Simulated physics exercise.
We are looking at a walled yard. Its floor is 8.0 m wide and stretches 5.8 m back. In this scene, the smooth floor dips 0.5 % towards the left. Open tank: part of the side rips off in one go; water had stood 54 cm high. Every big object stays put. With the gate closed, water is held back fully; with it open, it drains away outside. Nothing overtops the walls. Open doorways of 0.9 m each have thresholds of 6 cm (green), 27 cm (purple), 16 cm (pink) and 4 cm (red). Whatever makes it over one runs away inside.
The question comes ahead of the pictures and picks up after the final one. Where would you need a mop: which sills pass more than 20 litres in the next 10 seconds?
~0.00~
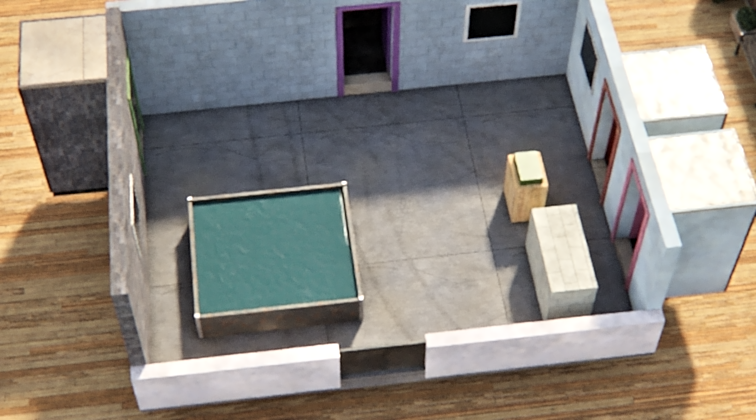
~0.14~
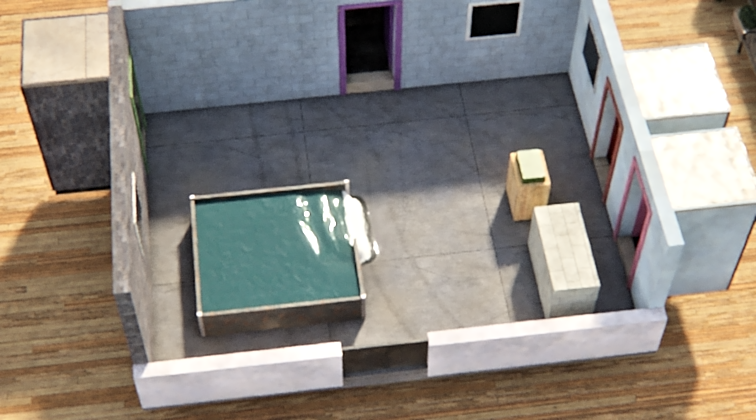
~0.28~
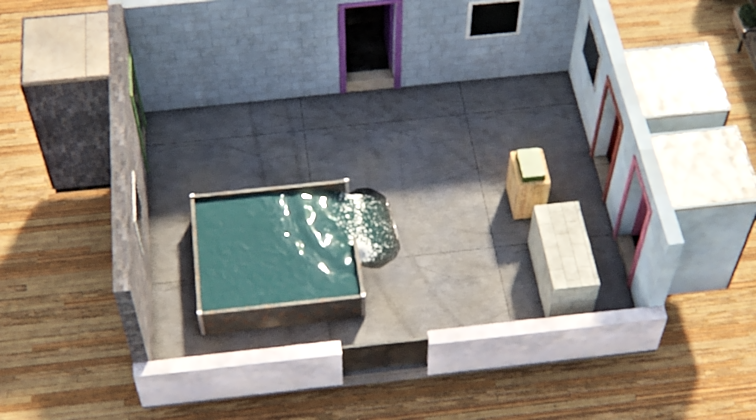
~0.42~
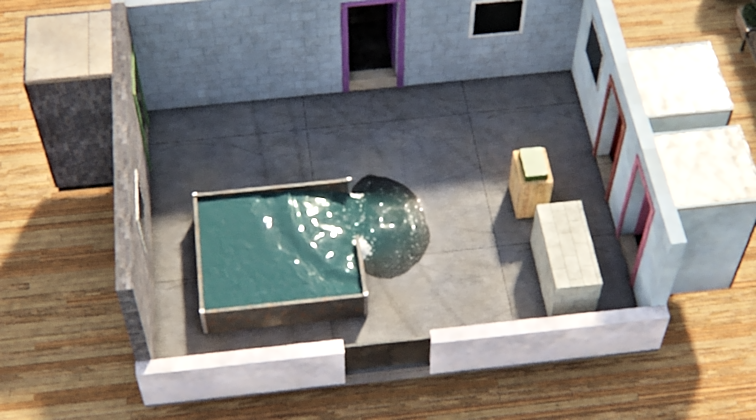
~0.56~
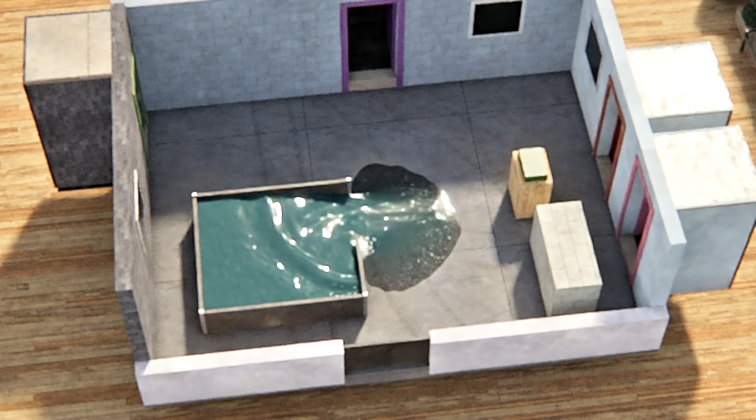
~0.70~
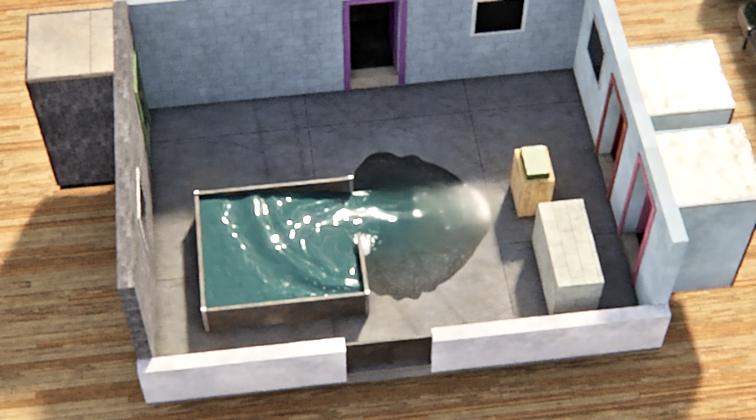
Result: Watch the green door: It will not outstrip the limit, watch the purple door: It will not outstrip the limit, watch the pink door: It will not outstrip the limit, watch the red door: It will outstrip the limit.
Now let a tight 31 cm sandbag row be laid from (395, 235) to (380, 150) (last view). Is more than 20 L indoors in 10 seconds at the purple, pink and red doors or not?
Result - purple: No, not exceeded, pink: No, not exceeded, red: No, not exceeded.
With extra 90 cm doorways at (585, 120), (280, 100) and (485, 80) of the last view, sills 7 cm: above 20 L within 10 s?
First doorway gets there, second falls short, third gets there.
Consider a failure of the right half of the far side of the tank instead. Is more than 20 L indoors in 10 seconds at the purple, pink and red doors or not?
Door by door - purple: Within bounds, pink: Within bounds, red: Out of bounds.
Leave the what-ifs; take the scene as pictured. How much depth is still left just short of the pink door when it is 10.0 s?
I'd put it at around 9.0 cm deep.
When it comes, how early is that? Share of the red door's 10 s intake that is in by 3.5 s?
Roughly 5%.
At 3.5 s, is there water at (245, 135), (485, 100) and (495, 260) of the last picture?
In turn: Still dry, wet, wet.
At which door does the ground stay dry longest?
Result: Green door.
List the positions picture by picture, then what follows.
The first frame shows still water, 54 cm deep, in the open tank at (273, 251).
In the second frame, water pours out at (349, 225) and has run 0.7 m, to (358, 201); typically 8 cm deep outside, 54 cm at the open tank's back.
In the third frame, the front is at (391, 256), 0.9 m from the gap at (349, 225); 0.9 m2 of floor is under water; 54 cm left at the back of the open tank.
In the fourth frame, the front is at (425, 234), 1.3 m from the gap at (352, 224); 1.9 m2 of floor is under water; 54 cm left at the back of the open tank.
In the fifth frame, water pours out at (351, 224) and has run 1.8 m, to (455, 231); typically 5 cm deep outside, 54 cm at the open tank's back.
In the sixth frame, the front is at (484, 221), 2.3 m from the gap at (353, 222); 4.3 m2 of floor is under water; 54 cm left at the back of the open tank.
After 1.4 s water covers 25 % of the floor and is deepest (32 cm) near (361, 213); green door not reached, purple door not reached, pink door not reached, red door not reached.
After 2.2 s water covers 40 % of the floor and is deepest (30 cm) near (362, 222); green door not reached, purple door not reached, pink door 3 cm at the sill, 0 L in, red door not reached.
After 3.5 s water covers 50 % of the floor and is deepest (30 cm) near (536, 85); green door not reached, purple door 3 cm at the sill, 0 L in, pink door 5 cm at the sill, 0 L in, red door 10 cm at the sill, 6 L in.
After 6.0 s water covers 65 % of the floor and is deepest (21 cm) near (615, 230); green door not reached, purple door 6 cm at the sill, 0 L in, pink door 13 cm at the sill, 0 L in, red door 11 cm at the sill, 55 L in.
After 10.0 s water covers 100 % of the floor and is deepest (12 cm) near (553, 76); green door 9 cm at the sill, 2 L in, purple door 7 cm at the sill, 0 L in, pink door 9 cm at the sill, 0 L in, red door 8 cm at the sill, 141 L in.
